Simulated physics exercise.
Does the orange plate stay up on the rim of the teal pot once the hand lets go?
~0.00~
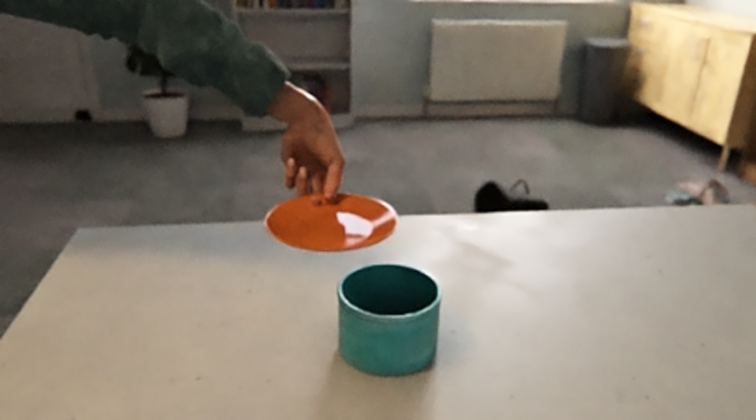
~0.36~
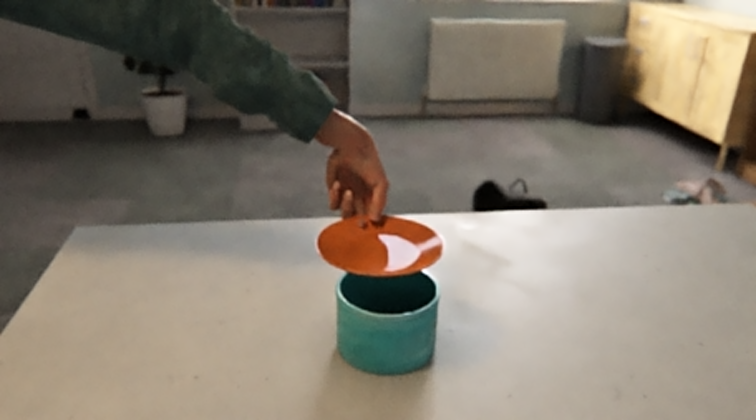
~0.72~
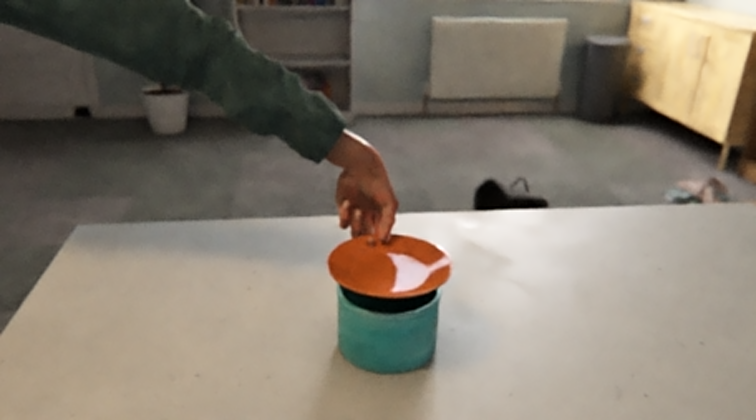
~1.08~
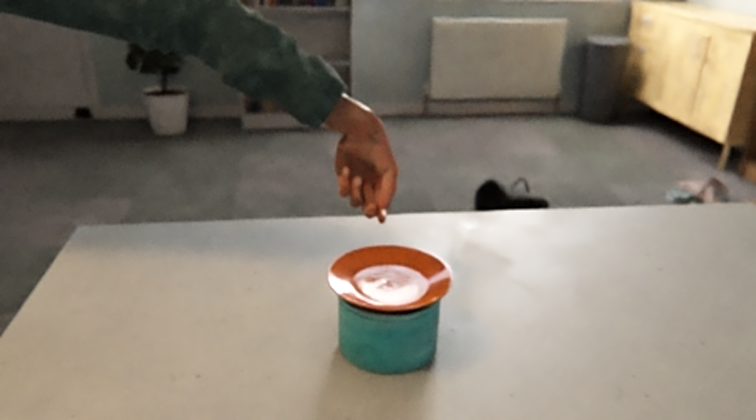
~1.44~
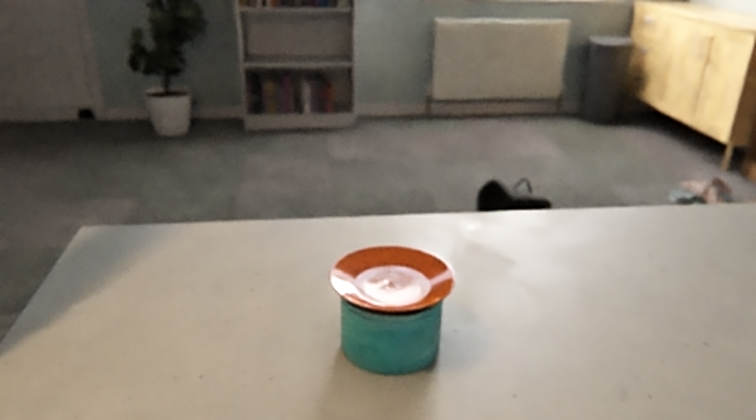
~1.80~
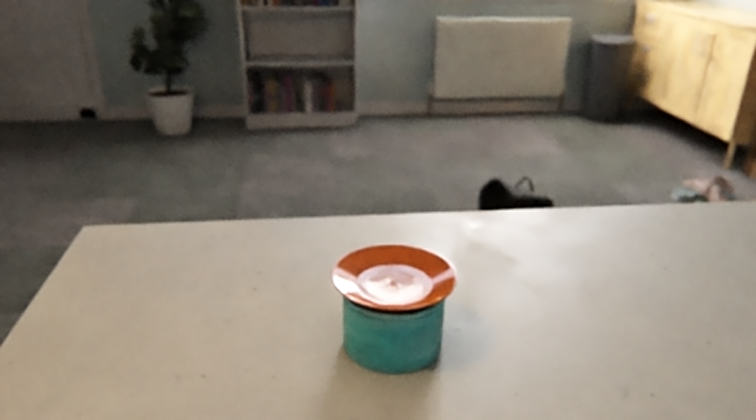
Yes, the plate is wide enough to cover the opening, and it stays resting on the rim after the hand draws away.
